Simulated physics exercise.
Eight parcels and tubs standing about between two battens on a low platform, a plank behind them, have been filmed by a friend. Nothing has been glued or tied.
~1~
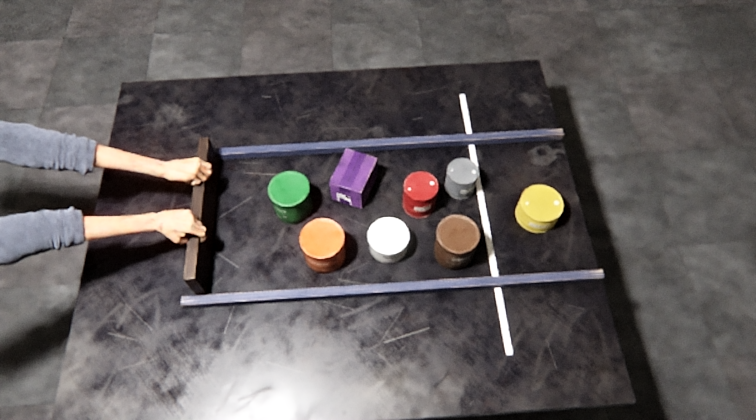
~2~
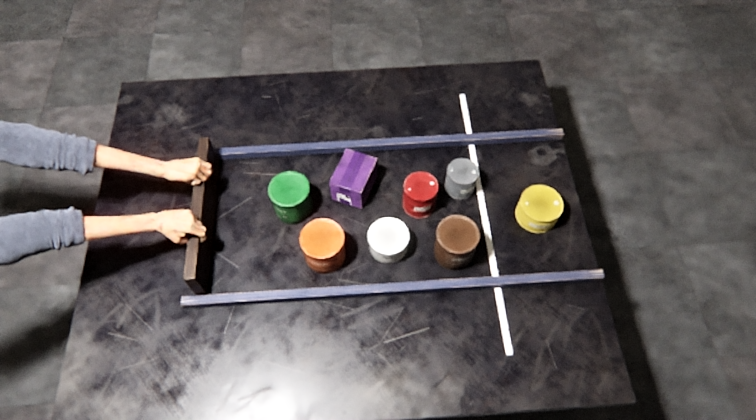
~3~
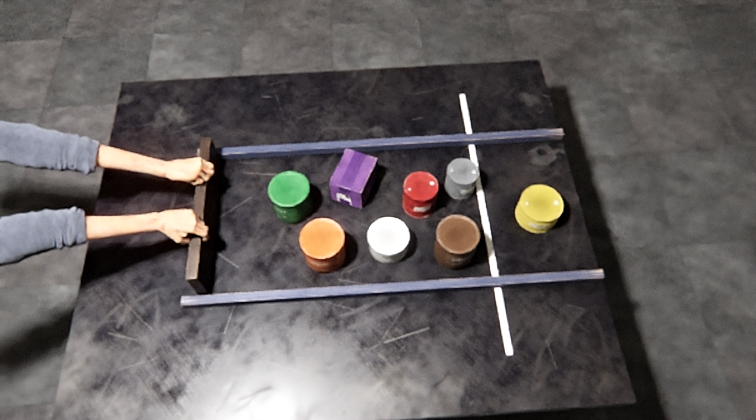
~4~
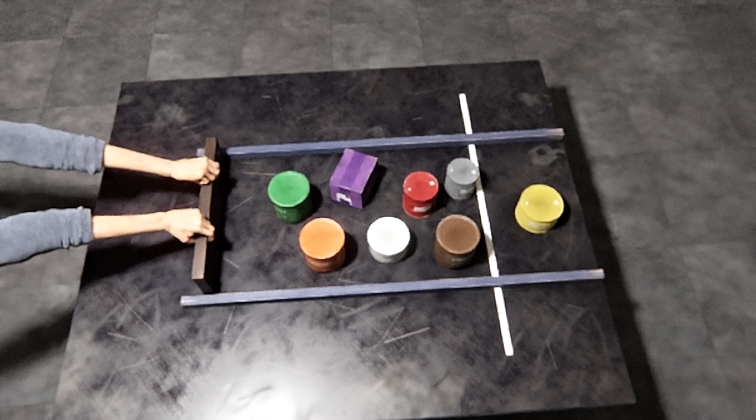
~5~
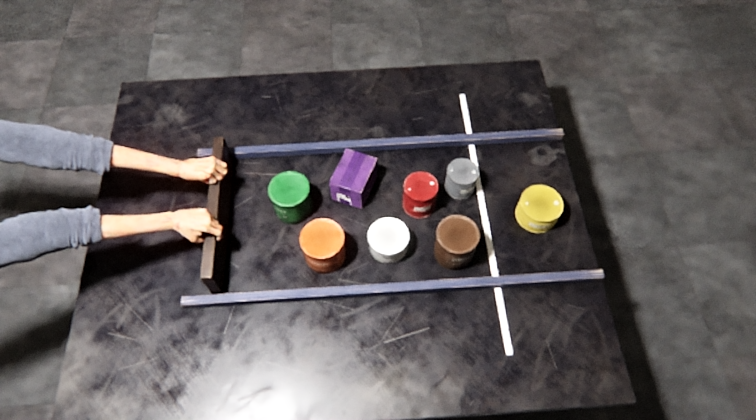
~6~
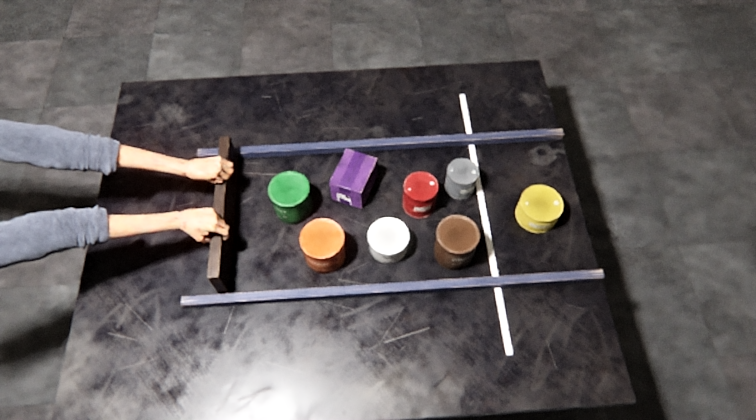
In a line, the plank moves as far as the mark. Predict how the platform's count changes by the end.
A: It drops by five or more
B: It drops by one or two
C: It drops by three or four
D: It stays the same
Option D: It stays the same.
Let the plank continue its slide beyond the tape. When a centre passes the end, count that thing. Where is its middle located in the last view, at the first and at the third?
In pixels, around (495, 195) followed by around (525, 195).
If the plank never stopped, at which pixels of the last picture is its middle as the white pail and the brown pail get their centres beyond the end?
First near (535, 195), second near (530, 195).
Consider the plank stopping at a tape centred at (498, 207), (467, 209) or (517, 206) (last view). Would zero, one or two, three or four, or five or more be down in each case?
Place one: Just one or two; place two: None at all; place three: Either one or two.
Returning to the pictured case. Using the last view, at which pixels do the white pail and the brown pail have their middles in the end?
In the last picture the white pail sits around (533, 210) and the brown pail around (554, 249).
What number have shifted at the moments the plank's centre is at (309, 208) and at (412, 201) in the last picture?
At first I count 3, and then 7.
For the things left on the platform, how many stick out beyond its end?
I get 1.
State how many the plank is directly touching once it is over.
Well, it touches 3.
A little later, none off yet; yellow canister at rest near (539, 209); grey canister at rest near (461, 179); brown pail at rest near (456, 243).
When it is over, the number that fall off is zero.
